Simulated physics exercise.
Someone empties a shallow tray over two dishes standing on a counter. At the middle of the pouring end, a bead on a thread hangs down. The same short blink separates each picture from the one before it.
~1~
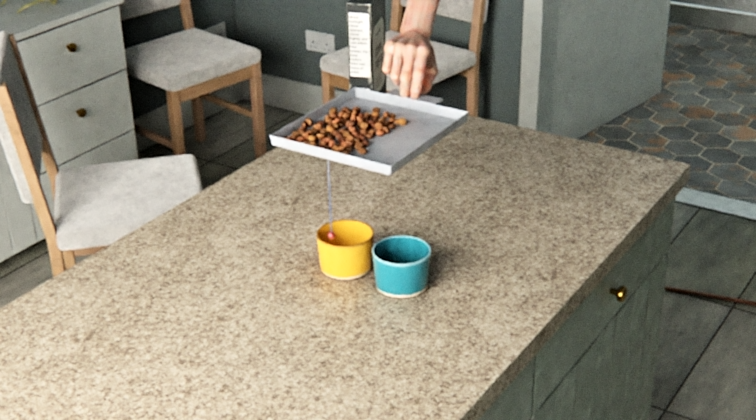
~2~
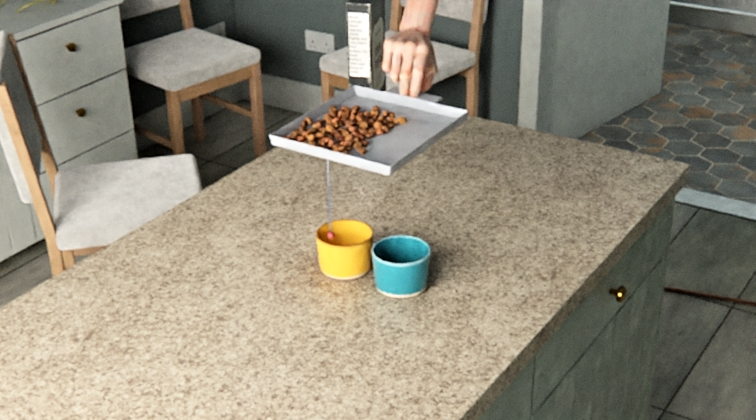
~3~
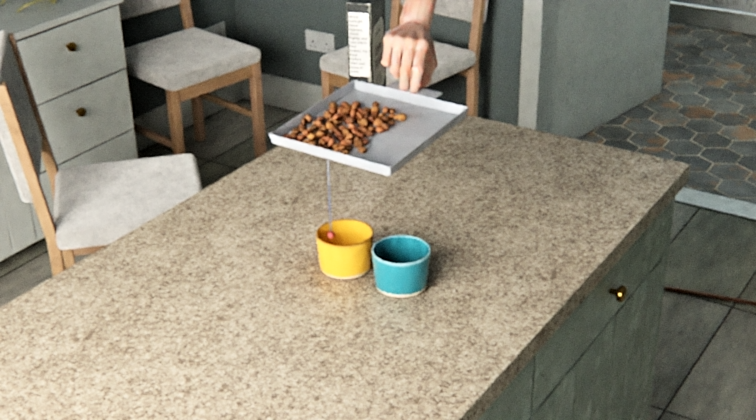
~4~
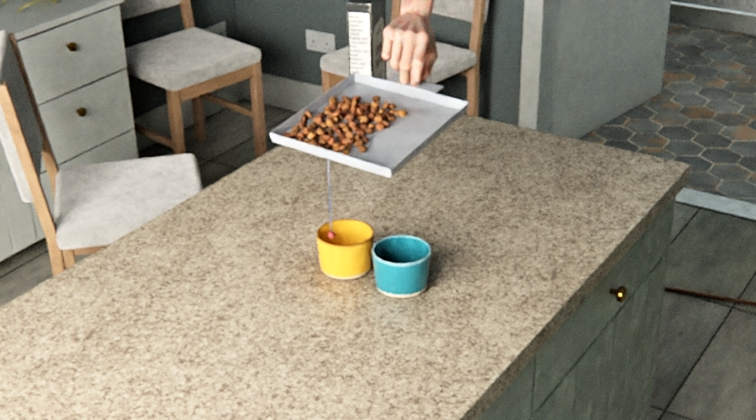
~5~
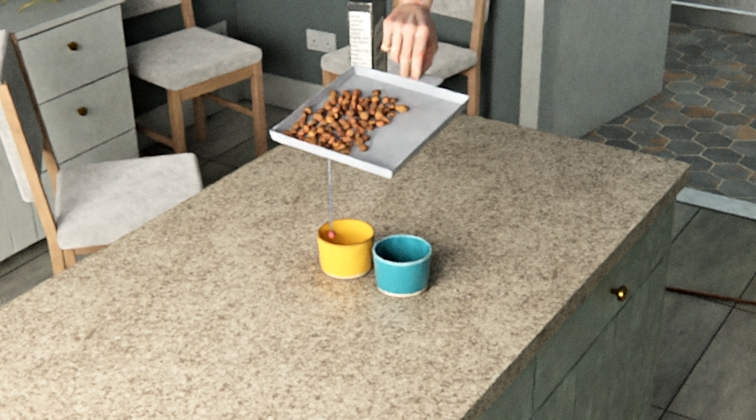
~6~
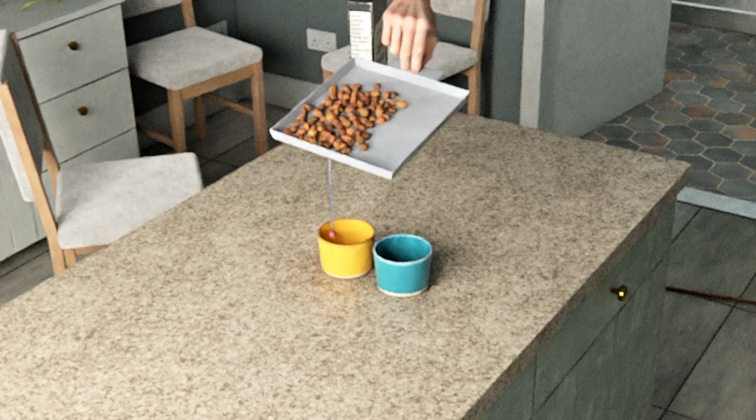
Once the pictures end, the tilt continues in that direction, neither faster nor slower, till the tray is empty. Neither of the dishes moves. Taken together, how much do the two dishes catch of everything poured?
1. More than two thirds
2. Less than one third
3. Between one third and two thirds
2.
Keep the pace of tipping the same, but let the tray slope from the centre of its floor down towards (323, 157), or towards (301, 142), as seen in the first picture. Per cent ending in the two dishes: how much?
Roughly 0 per cent, and 0 per cent.
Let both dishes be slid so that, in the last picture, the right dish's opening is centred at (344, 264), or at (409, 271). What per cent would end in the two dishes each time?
I'd expect some 50 percent, and then some 50 percent.
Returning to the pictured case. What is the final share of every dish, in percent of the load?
Left about 0, right about 10 in a hundred.
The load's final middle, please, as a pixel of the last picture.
Close to (370, 304) in the last picture.
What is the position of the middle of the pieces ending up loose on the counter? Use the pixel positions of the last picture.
Centre: Close to (363, 306).
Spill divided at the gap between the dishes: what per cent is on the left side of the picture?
That comes to about 60 per cent of the pieces.
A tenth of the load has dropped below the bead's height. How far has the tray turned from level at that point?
About 75°.
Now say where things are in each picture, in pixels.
The first picture shows corners of the pouring end at (273, 135) and (390, 165), level; middle of the load at (343, 131), bits of dog kibble; left dish at (330, 259); right dish at (387, 277); bead on its thread at (331, 235).
The second picture shows corners of the pouring end at (272, 135) and (389, 165), level; middle of the load at (342, 130).
The third picture shows corners of the pouring end at (272, 133) and (389, 166), tipped barely, lowest at the right corner; middle of the load at (343, 128).
The fourth picture shows corners of the pouring end at (272, 132) and (390, 168), tipped a little, lowest at the right corner; middle of the load at (343, 125).
The fifth picture shows corners of the pouring end at (273, 131) and (391, 169), tipped a little, lowest at the right corner; middle of the load at (343, 122).
The sixth picture shows corners of the pouring end at (273, 129) and (391, 171), tipped a little, lowest at the right corner; middle of the load at (343, 119); left dish at (331, 258); right dish at (388, 275).
Soon, tray tipped steeply; nearly all on the tray; a stray few in the air.
A while on, tray tipped right over; about a third on the tray; about a third outside both; about a quarter in the air.
Towards the end, tray tipped past a quarter turn; a small part in the right dish; most outside both.
Finally, tray tipped past a quarter turn; a small part in the right dish; none in the left dish; most outside both.
